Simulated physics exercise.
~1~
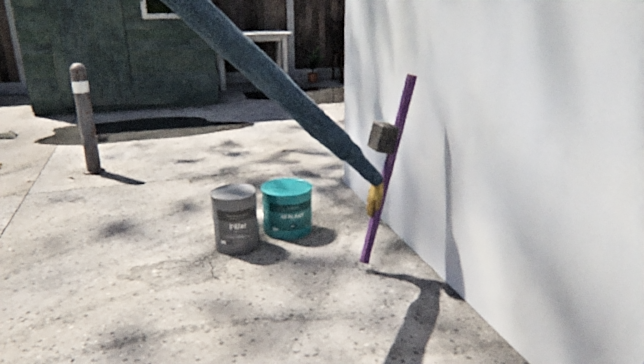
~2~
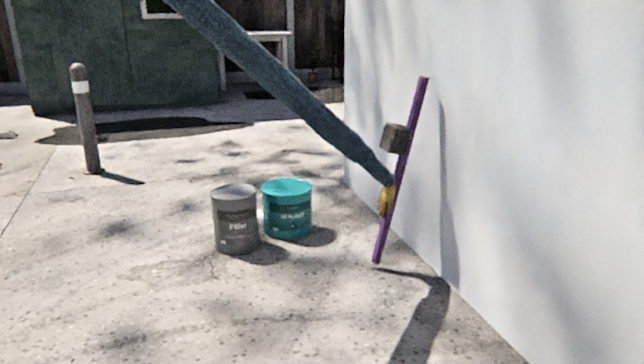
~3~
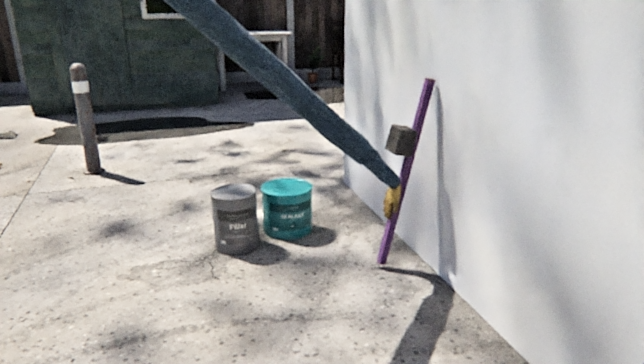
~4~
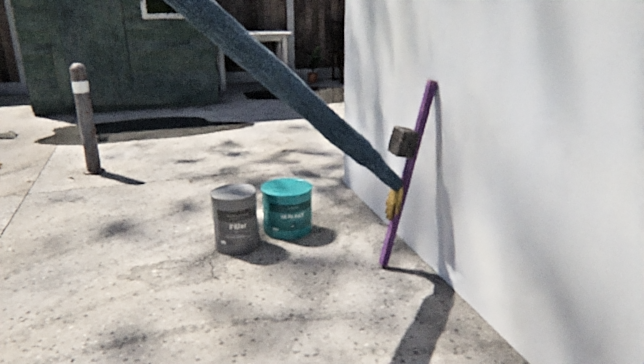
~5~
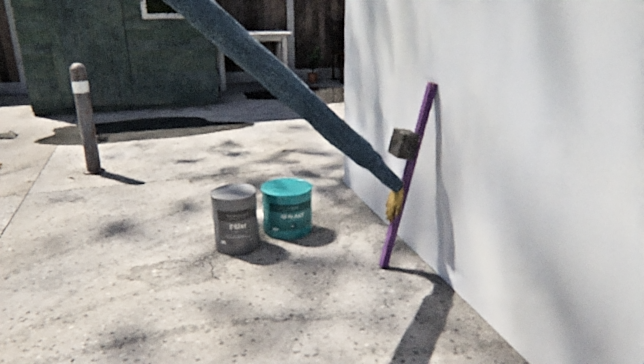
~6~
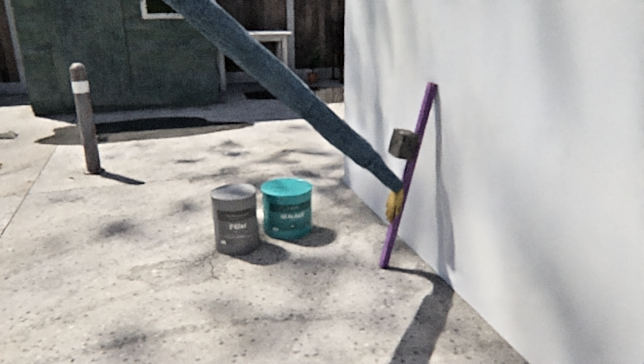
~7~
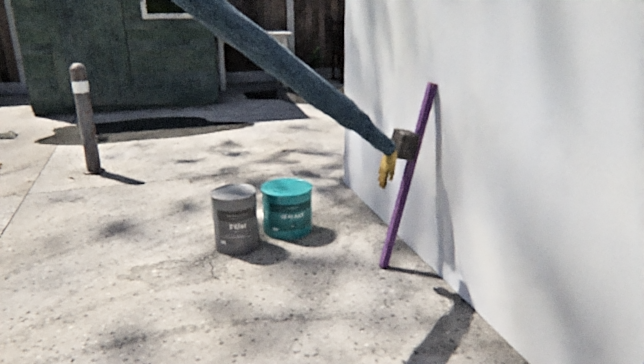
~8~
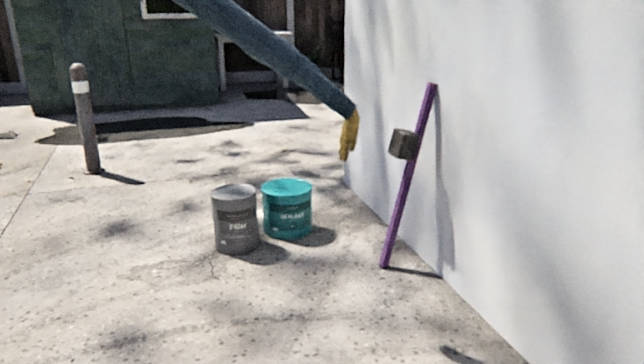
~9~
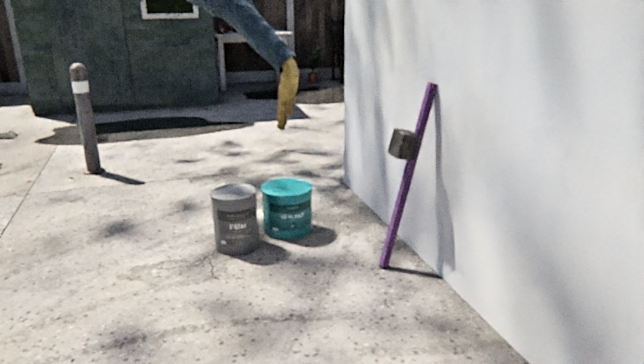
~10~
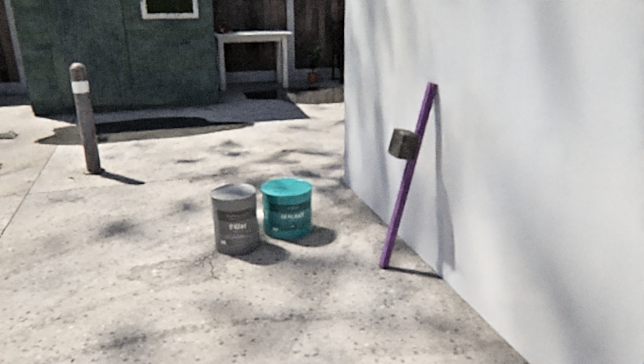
A purple pole with a small dark grey block attached partway up is held by a yellow-gloved hand on a long blue-sleeved arm, beside a white wall at the right of a sunlit concrete yard. The fixed view looks slightly down on a grey pail and a turquoise pail near the middle, with a short post at left and a dark green structure behind. The hand shifts the pole slightly right and leans it against the wall. It steadies the pole briefly, lets go and withdraws up and left out of view. The pole stays leaning, and both pails remain in place.
